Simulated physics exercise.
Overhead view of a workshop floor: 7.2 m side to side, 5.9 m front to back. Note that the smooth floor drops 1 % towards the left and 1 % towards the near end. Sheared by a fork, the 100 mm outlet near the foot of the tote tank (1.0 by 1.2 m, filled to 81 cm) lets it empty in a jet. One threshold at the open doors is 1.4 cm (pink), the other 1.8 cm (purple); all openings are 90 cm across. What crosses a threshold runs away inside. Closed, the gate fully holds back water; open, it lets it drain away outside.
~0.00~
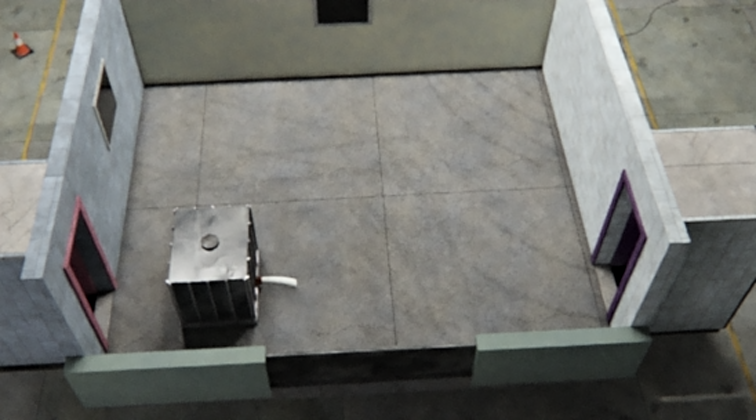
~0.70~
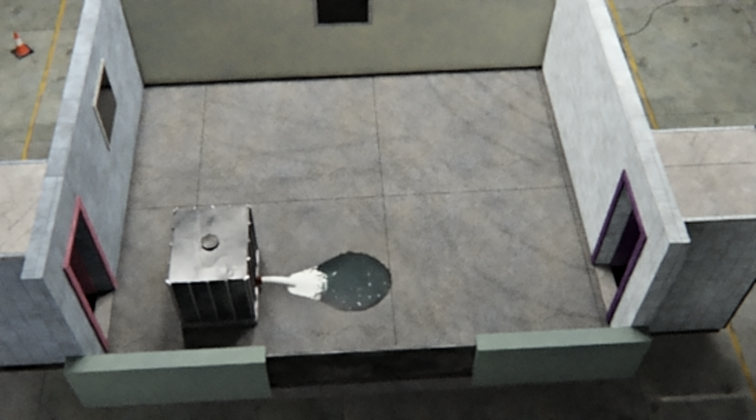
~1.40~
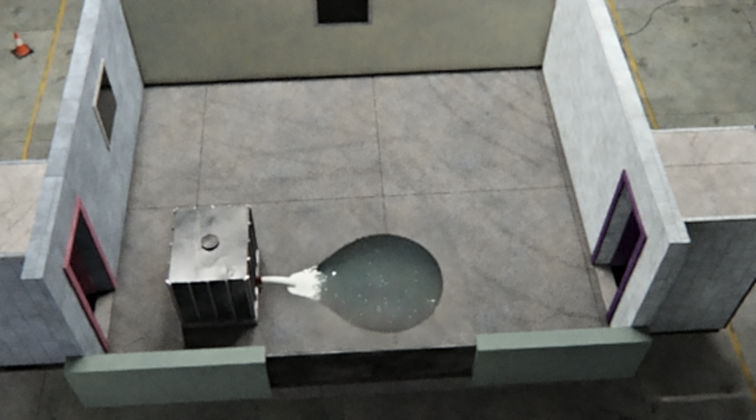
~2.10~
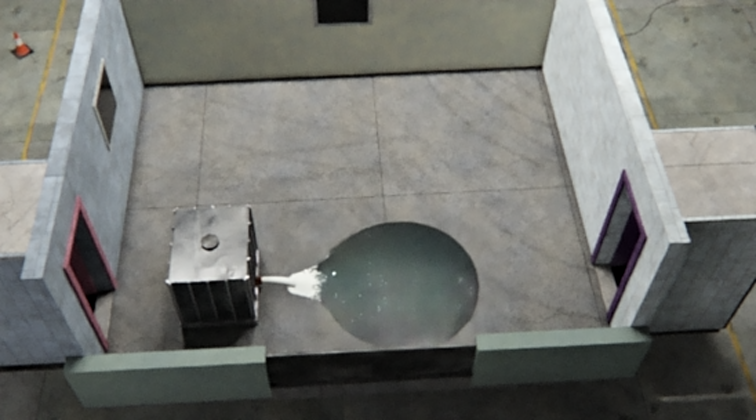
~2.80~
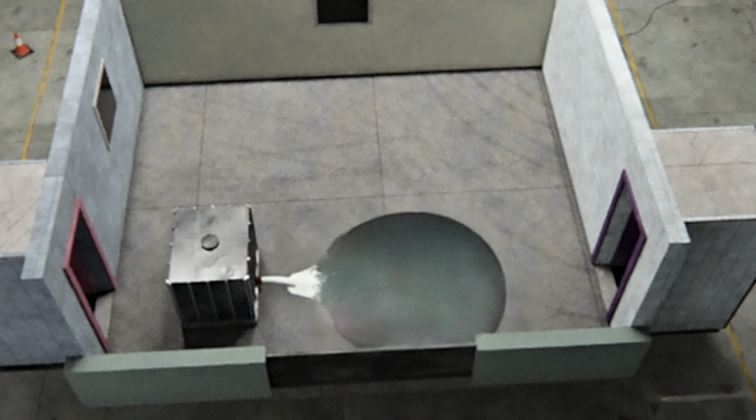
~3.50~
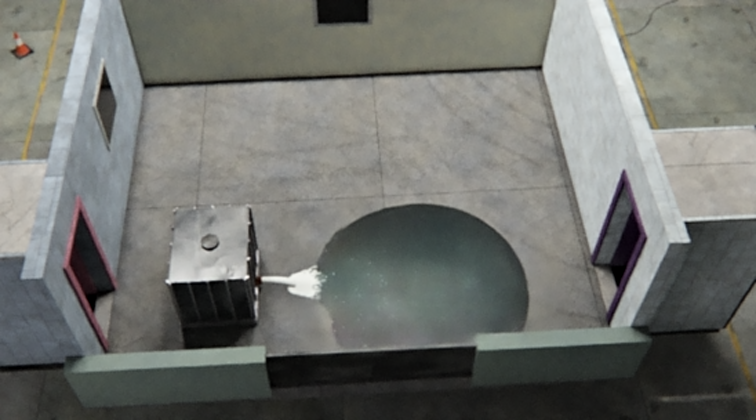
Water jets rightward from the metal tank and spreads into a widening puddle across the grey floor.
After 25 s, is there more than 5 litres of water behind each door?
Pink door: Yes; purple door: No.
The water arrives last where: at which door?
The pink one.
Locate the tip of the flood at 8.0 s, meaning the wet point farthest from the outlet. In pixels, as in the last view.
Around pixel (615, 352).
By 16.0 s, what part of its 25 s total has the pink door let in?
Fraction in by then: Approx. 0%.
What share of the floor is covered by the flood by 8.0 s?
The flood covers close to 30 per cent of the floor.
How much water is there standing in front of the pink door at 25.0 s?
Roughly 3.5 centimetres.
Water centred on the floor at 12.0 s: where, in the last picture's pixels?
I'd say somewhere about (445, 295).
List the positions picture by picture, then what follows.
In the first frame, the jet has just started at (274, 281); the ground is still dry.
The second frame shows the jet leaves at (274, 281); the sheet reaches (388, 275), 2.0 m away, and wets 1.0 m2.
The third frame shows the jet leaves at (274, 281); the sheet reaches (440, 279), 2.8 m away, and wets 2.4 m2.
The fourth frame shows the jet leaves at (274, 281); the sheet reaches (475, 298), 3.3 m away, and wets 3.9 m2.
The fifth frame shows from the spout at (274, 281) the water has spread over 5.5 m2; its tip is at (503, 296), and it is 1.1 cm deep on average.
The sixth frame shows from the spout at (274, 281) the water has spread over 6.7 m2; its tip is at (524, 281), and it is 1.1 cm deep on average.
After 5.0 s water covers 20 % of the floor and is deepest (5 cm) near (308, 283); pink door not reached, purple door not reached.
After 8.0 s water covers 30 % of the floor and is deepest (5 cm) near (308, 283); pink door not reached, purple door 0.9 cm at the sill, 0 L in.
After 12.0 s water covers 35 % of the floor and is deepest (6 cm) near (296, 284); pink door not reached, purple door 1.7 cm at the sill, 0 L in.
After 16.0 s water covers 45 % of the floor and is deepest (6 cm) near (296, 284); pink door 0.86 cm at the sill, 0 L in, purple door 1.3 cm at the sill, 0 L in.
After 25.0 s water covers 55 % of the floor and is deepest (6 cm) near (102, 383); pink door 3.5 cm at the sill, 12 L in, purple door 0.94 cm at the sill, 0 L in.
